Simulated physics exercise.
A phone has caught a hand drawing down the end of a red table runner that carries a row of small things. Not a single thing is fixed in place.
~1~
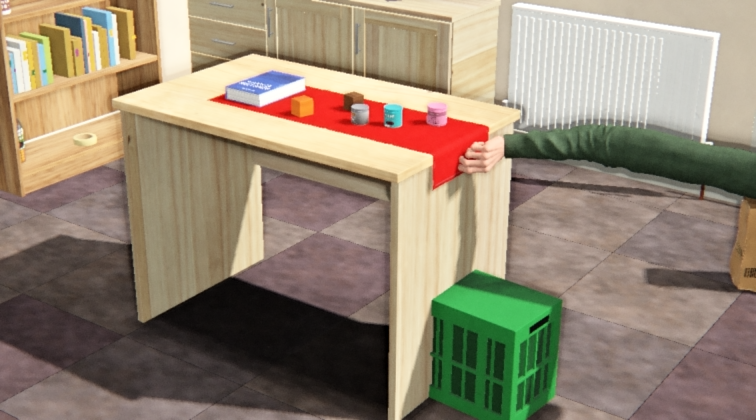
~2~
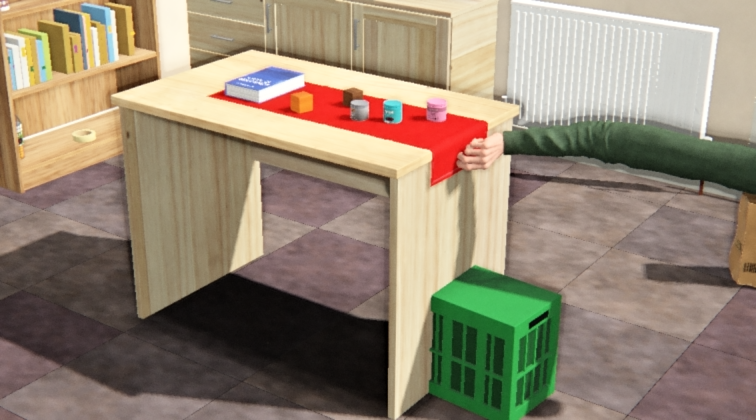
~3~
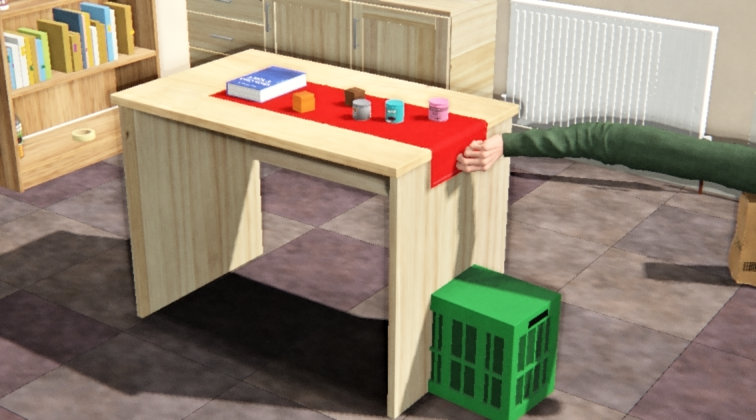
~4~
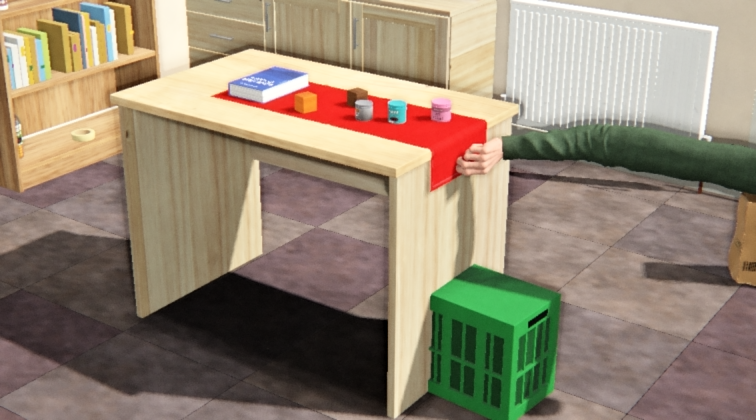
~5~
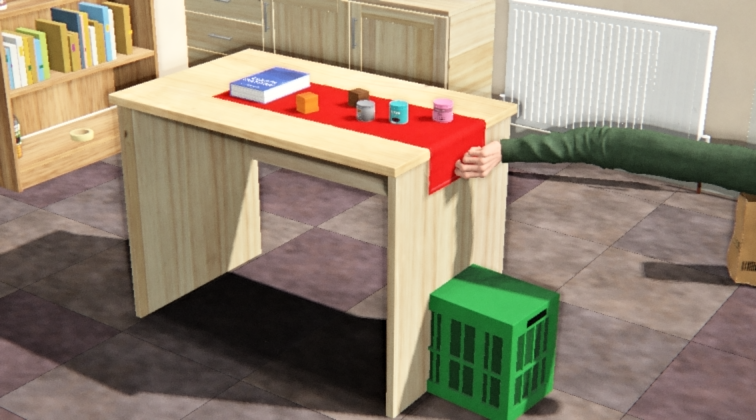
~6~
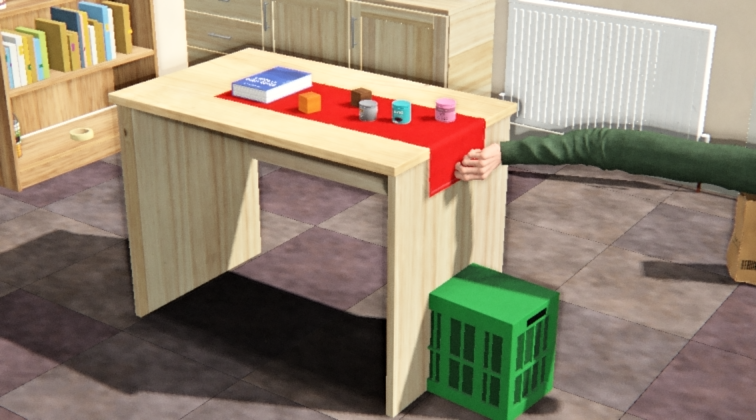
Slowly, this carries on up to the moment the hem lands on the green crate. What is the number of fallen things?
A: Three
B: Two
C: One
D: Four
(A) Three.
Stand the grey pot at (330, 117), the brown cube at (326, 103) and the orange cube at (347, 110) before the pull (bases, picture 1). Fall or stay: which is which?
Watch the grey pot hang on, the brown cube hang on and the orange cube hang on.
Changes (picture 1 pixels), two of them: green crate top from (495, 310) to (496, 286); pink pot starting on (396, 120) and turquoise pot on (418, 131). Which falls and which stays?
Result: Pink pot gone, turquoise pot gone.
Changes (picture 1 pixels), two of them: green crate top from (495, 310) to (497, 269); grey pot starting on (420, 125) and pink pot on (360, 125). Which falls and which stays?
Looks like the grey pot ends up down, and the pink pot hangs in there.
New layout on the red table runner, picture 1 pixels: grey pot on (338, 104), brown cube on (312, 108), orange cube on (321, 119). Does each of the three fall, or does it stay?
Grey pot stays, brown cube stays, orange cube stays.
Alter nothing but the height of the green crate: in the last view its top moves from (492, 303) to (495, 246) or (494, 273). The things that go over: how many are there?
That would make 1 and 2.
Soon after, hem near (457, 211); all still up.
After that, hem near (457, 252); pink pot and turquoise pot gone.
And then, hem on the crate; pink pot, turquoise pot and grey pot gone.
In the end, hem on the crate; pink pot, turquoise pot and grey pot gone. The answer is three.
